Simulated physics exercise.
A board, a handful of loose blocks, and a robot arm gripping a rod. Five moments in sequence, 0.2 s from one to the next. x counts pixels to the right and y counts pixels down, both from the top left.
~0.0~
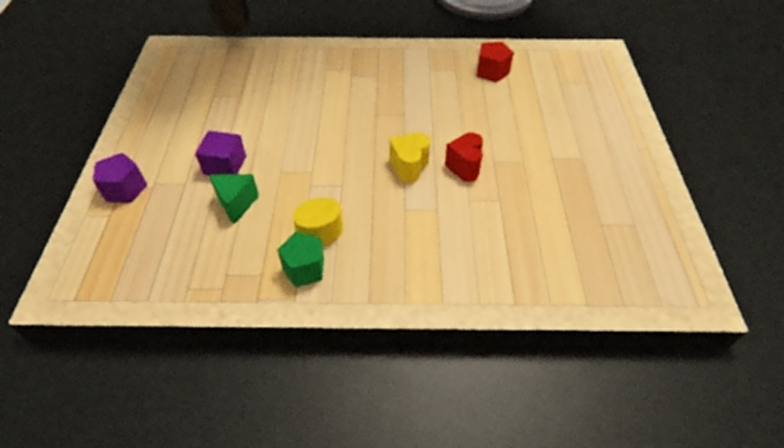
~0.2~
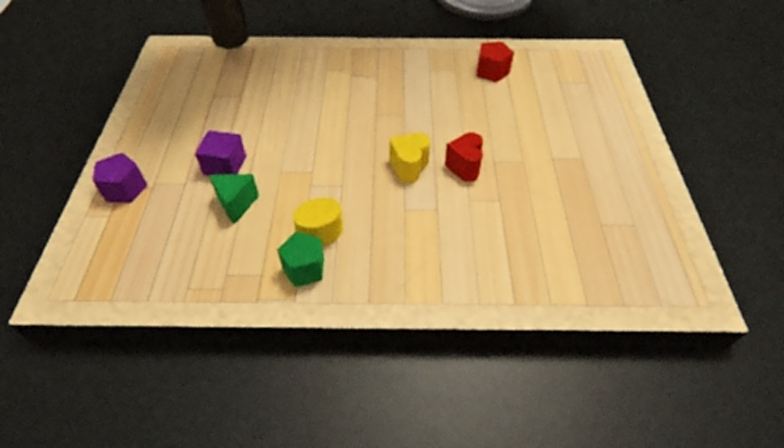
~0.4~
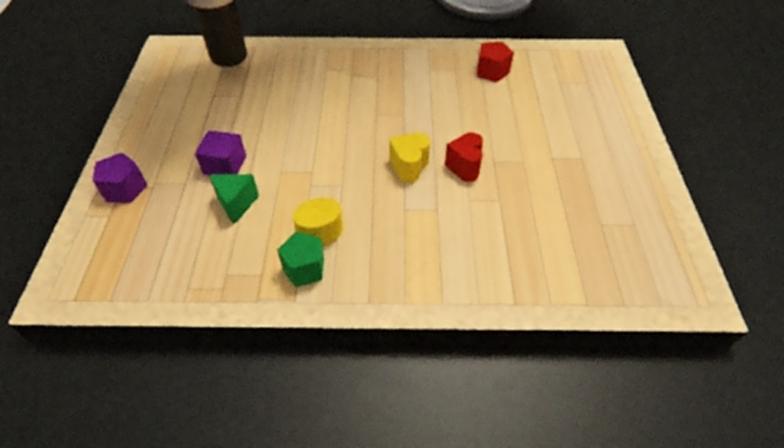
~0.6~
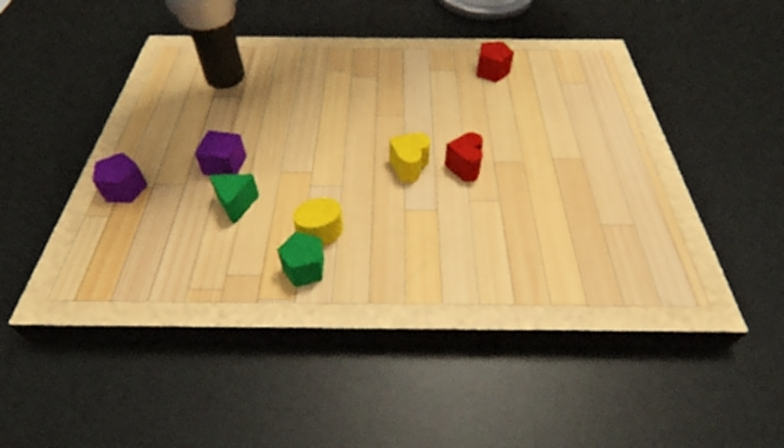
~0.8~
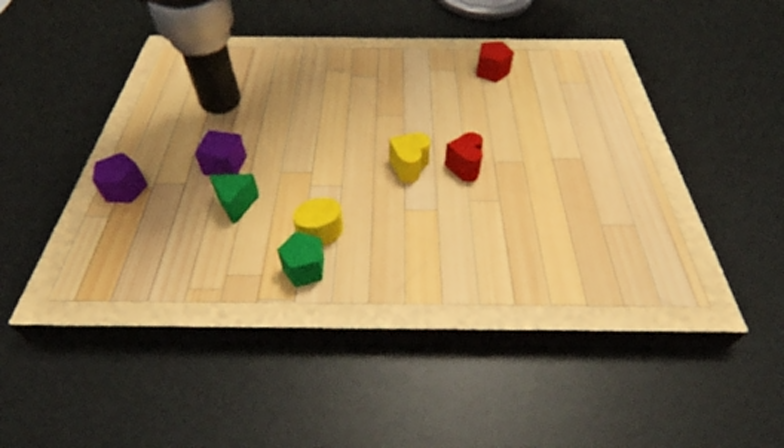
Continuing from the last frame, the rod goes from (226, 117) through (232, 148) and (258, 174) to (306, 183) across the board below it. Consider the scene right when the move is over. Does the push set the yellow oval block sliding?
No, that is not how it ends up.
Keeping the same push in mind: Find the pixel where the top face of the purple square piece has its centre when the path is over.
So, by the moment the path ends, you'll find the top centre of the purple square piece at (230, 181).
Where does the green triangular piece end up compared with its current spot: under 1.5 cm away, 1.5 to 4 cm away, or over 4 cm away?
The answer will be the middling band, 1.5 to 4 cm.
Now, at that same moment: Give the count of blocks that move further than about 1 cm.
Total moved: Two.
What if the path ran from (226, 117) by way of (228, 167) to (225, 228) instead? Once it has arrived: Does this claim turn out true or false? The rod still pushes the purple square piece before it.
True
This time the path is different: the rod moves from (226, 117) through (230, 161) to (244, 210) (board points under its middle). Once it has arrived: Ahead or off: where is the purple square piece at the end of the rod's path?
When the path is over, you would find the purple square piece still in front of the rod.
The first path, step by step. One third of the way, rod at (228, 134); purple square piece at (219, 156).
Two thirds of the way, rod at (256, 160); purple square piece at (230, 181), turned 15° clockwise; green triangular piece at (232, 211).
At the end, rod at (303, 169); purple square piece at (230, 181), turned 15° clockwise; green triangular piece at (232, 211); yellow oval block unmoved.
